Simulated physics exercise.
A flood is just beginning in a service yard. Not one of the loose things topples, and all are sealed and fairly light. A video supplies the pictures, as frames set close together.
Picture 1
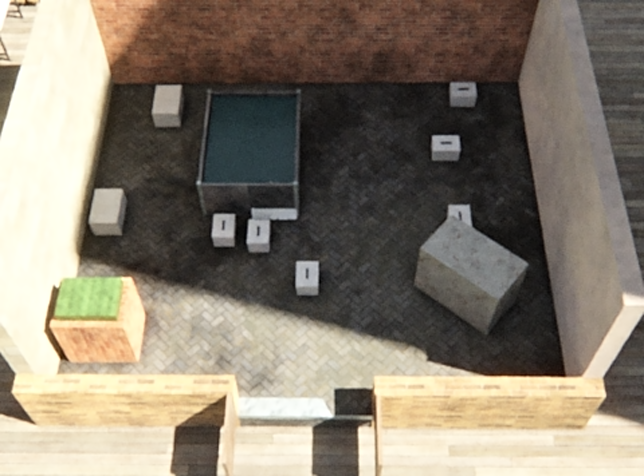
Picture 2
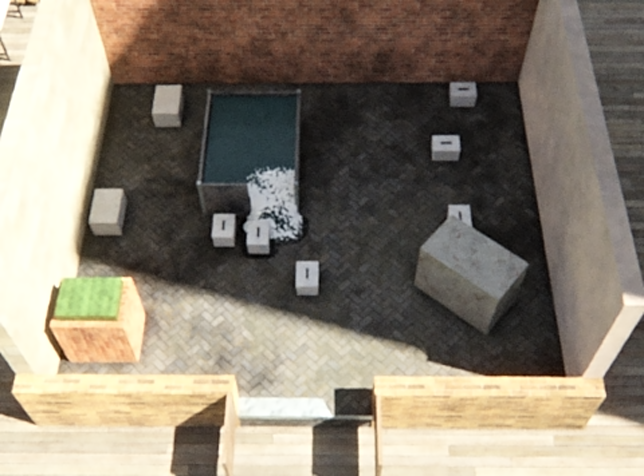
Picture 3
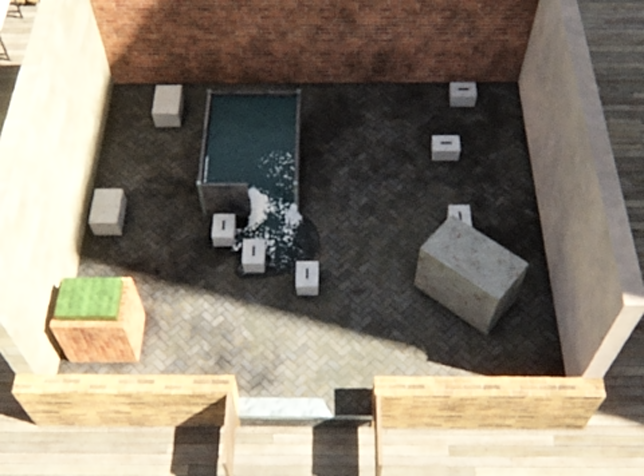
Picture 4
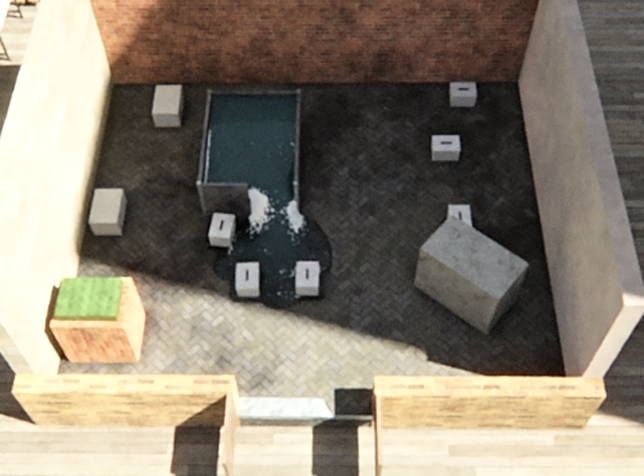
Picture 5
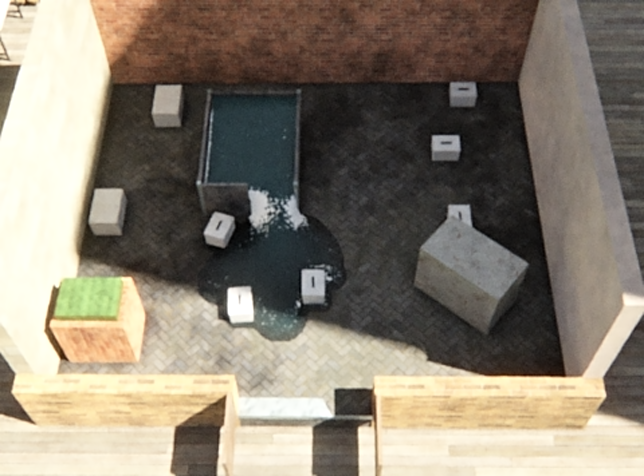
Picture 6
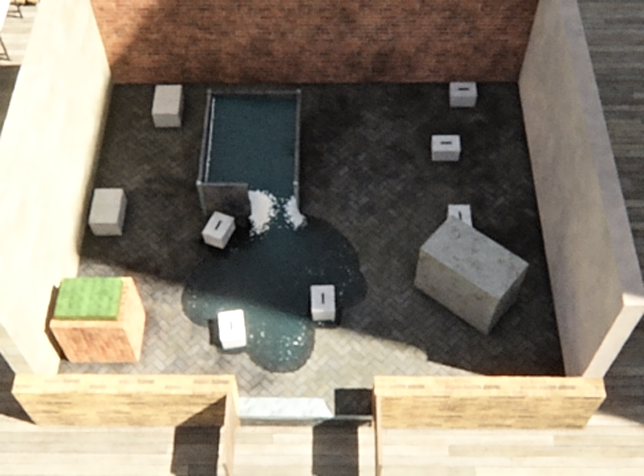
At first, small pale boxes sit still on the dark paving of a walled yard beside a tank of water. White, foaming water then bursts from the tank's near end and spreads in a dark pool, pushing one box steadily toward the front wall, while another shifts slightly forward and a third turns.
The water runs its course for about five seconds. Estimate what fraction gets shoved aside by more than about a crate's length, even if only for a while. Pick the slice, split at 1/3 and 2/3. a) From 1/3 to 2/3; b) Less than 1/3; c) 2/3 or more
Less than 1/3.
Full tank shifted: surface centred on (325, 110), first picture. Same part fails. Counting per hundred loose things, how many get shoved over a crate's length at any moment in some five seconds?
Near 20 in a hundred.
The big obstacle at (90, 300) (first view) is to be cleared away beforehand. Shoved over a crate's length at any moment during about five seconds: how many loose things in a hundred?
Around 20 in a hundred.
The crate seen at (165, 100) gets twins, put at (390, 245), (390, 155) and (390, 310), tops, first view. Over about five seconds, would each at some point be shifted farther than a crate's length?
Here's the rundown: Never gets far, never gets far, and finally sent far off.
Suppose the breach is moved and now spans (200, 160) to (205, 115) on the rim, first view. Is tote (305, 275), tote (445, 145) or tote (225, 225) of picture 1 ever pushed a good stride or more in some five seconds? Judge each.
Result per item - short of that distance / short of that distance / short of that distance.
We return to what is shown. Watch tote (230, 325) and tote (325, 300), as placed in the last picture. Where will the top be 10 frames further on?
Roughly (147, 368), then (380, 375).
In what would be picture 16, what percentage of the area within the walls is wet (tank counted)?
I'd put it at around 40 in a hundred.
A moment on, 2 of 8 are well off their spots; 0 afloat.
Next, 2 of 8 are well off their spots; 2 afloat.
Later, 2 of 8 are well off their spots; 1 afloat.
In the end, 2 of 8 are well off their spots, and 2 have been at some point; 2 afloat.
